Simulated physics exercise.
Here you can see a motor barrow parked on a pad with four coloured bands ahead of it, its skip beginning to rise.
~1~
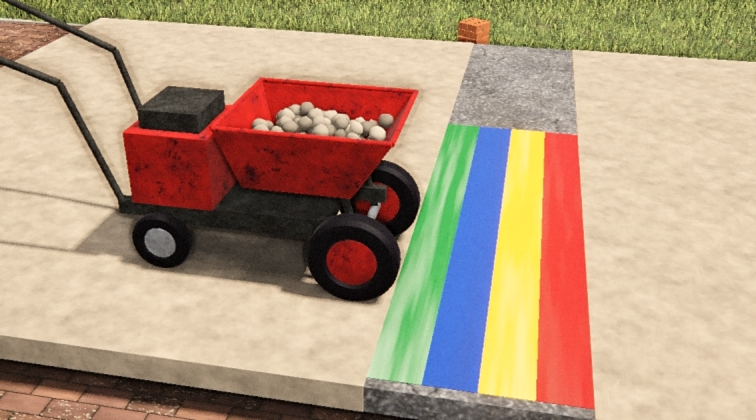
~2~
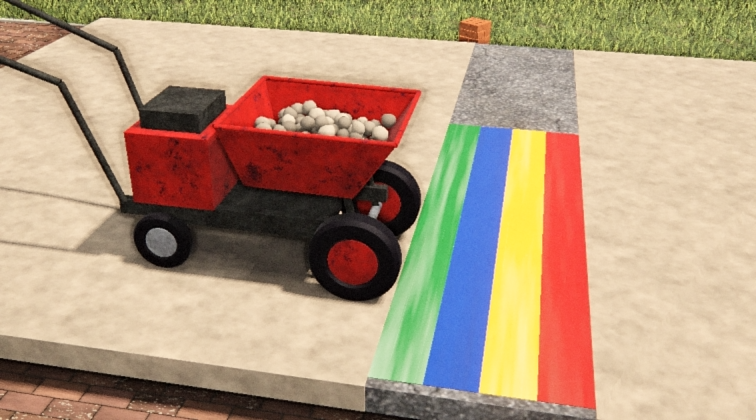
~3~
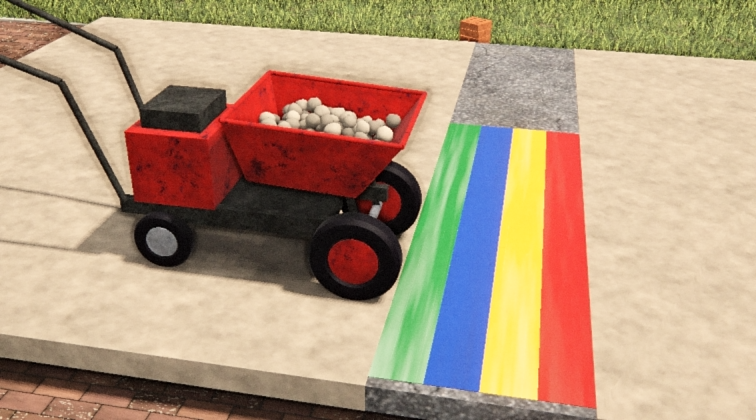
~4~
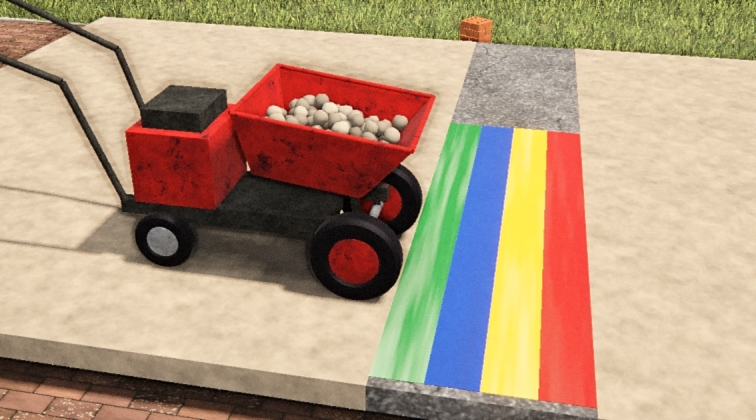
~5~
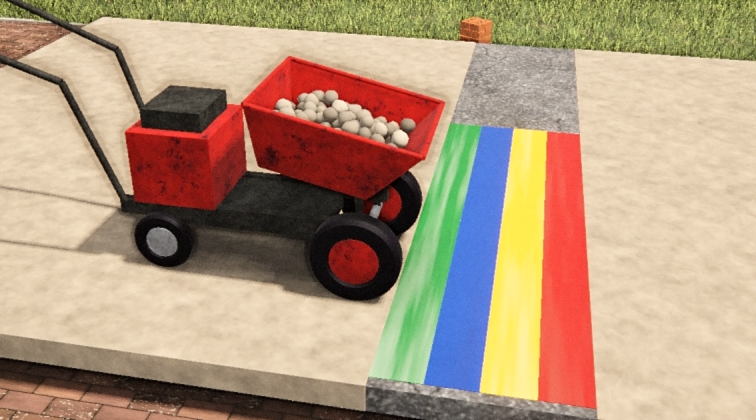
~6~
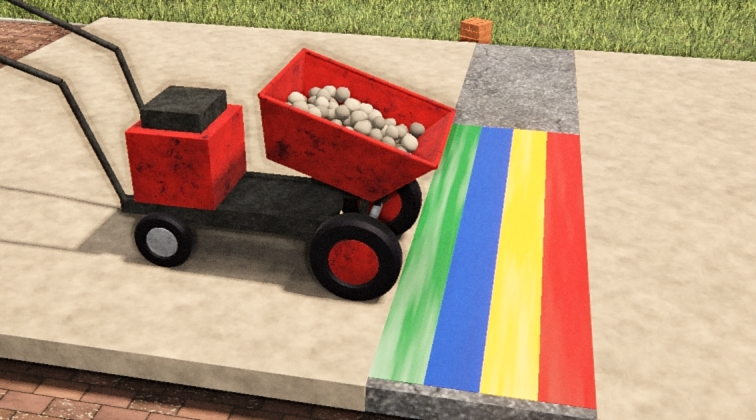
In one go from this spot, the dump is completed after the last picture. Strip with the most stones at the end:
Yellow strip.
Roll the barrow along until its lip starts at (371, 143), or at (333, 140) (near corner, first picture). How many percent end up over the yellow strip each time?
First spot: Roughly 40 percent; second spot: Roughly 20 percent.
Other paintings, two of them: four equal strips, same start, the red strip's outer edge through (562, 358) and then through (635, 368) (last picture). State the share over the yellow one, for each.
Roughly 40 per cent, then roughly 50 per cent.
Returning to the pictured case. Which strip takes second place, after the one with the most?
Following the top strip comes the red strip.
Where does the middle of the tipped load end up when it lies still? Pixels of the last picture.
(531, 278).
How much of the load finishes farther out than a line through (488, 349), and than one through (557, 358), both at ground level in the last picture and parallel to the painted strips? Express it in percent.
Roughly 80 per cent, and 30 per cent.
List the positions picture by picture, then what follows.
Lip of the skip near (392, 145), level; top of the load near (330, 134), river pebbles; green strip near (407, 334); blue strip near (458, 340); yellow strip near (511, 347); red strip near (564, 354), in the first frame.
Lip of the skip near (395, 146), level; top of the load near (332, 133), in the second frame.
Lip of the skip near (402, 147), tipped barely; top of the load near (322, 131), in the third frame.
Lip of the skip near (411, 151), tipped a little; top of the load near (300, 121), in the fourth frame.
Lip of the skip near (423, 158), tipped a little; top of the load near (309, 117), in the fifth frame.
Lip of the skip near (435, 167), tipped clearly; top of the load near (321, 112); green strip near (408, 333); blue strip near (460, 340); yellow strip near (512, 347); red strip near (566, 354), in the sixth frame.
Shortly afterwards, skip tipped steeply; the whole lot in the skip.
Next, skip tipped right over; all but a few in the skip; a little over the yellow strip; only a few falling.
Some moments later, skip tipped right over; near a third in the skip; only a few over the blue strip; near a third over the yellow strip; near a quarter over the red strip; a little off the paint.
In the end, skip tipped right over; a little in the skip; none at all over the green strip; a little over the blue strip; near half over the yellow strip; near a quarter over the red strip; a little off the paint.
